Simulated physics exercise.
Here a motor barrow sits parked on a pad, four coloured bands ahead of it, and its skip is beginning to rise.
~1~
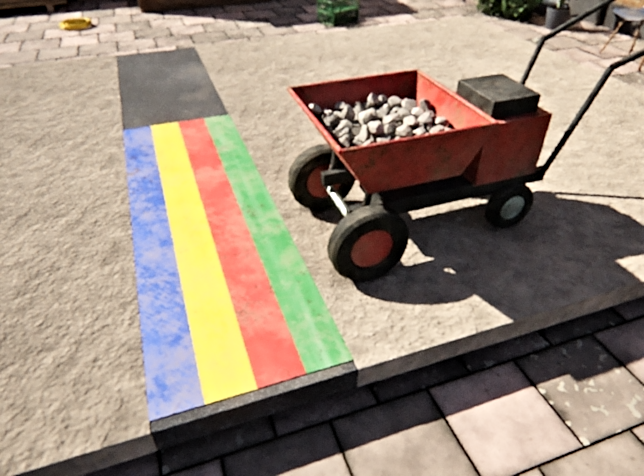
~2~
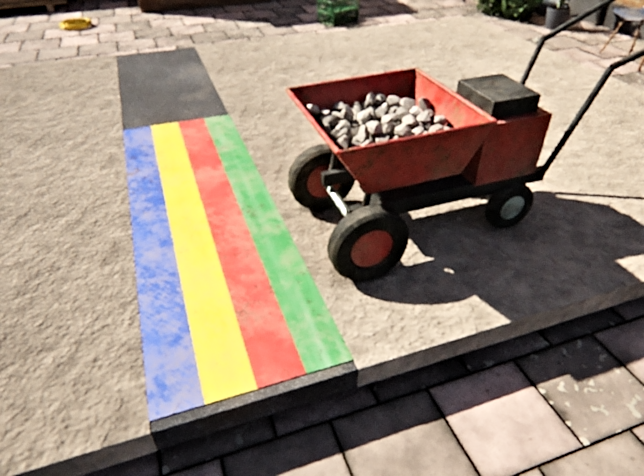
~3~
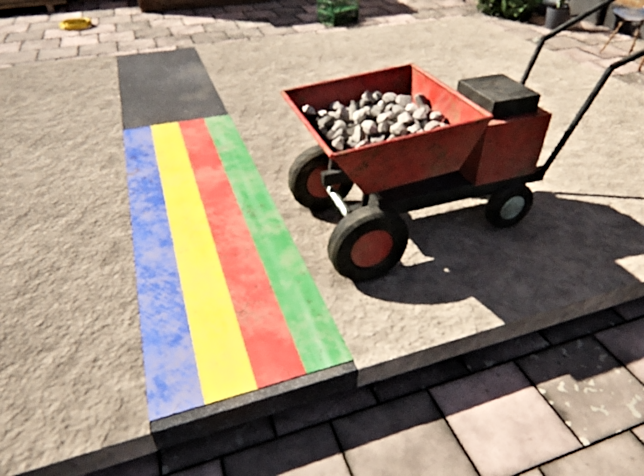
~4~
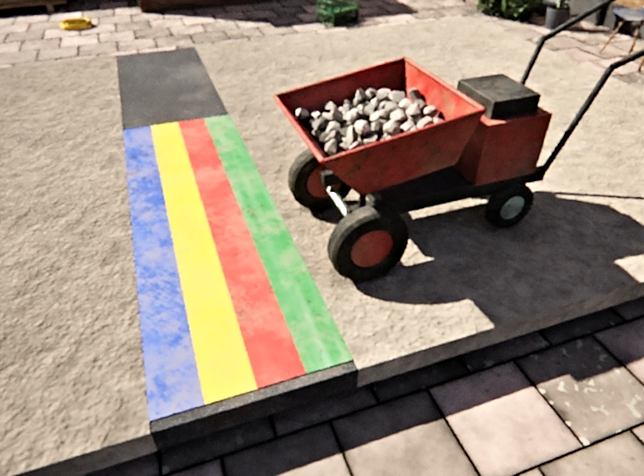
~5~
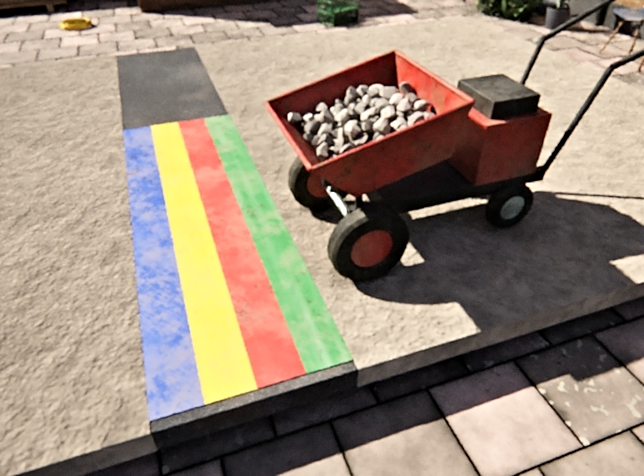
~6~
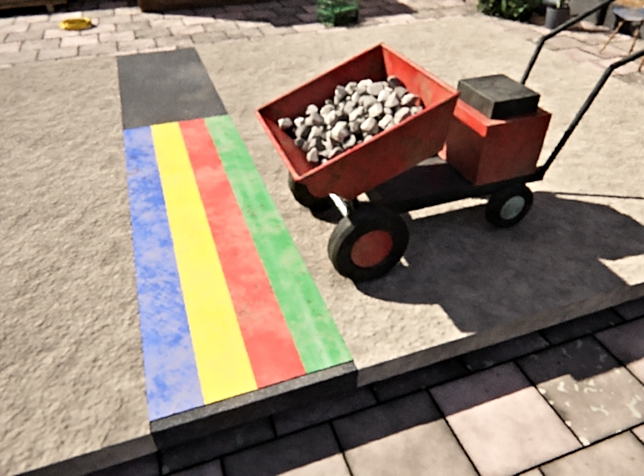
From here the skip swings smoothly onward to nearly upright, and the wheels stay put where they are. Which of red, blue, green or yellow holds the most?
Yellow.
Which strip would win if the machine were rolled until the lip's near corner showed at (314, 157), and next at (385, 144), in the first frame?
Spot 1 - that yellow strip; spot 2 - red.
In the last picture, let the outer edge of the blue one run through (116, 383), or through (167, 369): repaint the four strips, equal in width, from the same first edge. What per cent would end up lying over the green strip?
Near 0 and 0 in a hundred.
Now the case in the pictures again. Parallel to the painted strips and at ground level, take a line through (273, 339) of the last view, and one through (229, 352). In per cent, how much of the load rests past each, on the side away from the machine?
Around 70 per cent for the first, around 40 per cent for the second.
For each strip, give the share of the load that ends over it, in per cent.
Green strip about 0 per cent, red strip about 20 per cent, yellow strip about 35 per cent, blue strip about 20 per cent.
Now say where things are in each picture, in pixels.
The first picture shows lip of the skip at (341, 152), level; top of the load at (392, 120), broken stones; green strip at (311, 323); red strip at (266, 335); yellow strip at (220, 348); blue strip at (170, 362).
The second picture shows lip of the skip at (339, 153), tipped barely; top of the load at (391, 120).
The third picture shows lip of the skip at (333, 157), tipped barely; top of the load at (398, 113).
The fourth picture shows lip of the skip at (323, 162), tipped a little; top of the load at (392, 110).
The fifth picture shows lip of the skip at (312, 170), tipped a little; top of the load at (403, 115).
The sixth picture shows lip of the skip at (299, 181), tipped clearly; top of the load at (393, 111); green strip at (311, 323); red strip at (266, 335); yellow strip at (220, 348); blue strip at (170, 362).
Soon after the last picture, skip tipped steeply; all in the skip.
A little later, skip tipped right over; most in the skip; a small part over the red strip; a small part over the yellow strip; a stray few over the blue strip.
Later still, skip tipped right over; about a quarter in the skip; about a quarter over the red strip; about a third over the yellow strip; about a quarter over the blue strip; a stray few off the paint.
At rest, skip tipped right over; about a quarter in the skip; none over the green strip; about a quarter over the red strip; about a third over the yellow strip; about a quarter over the blue strip; a stray few off the paint.
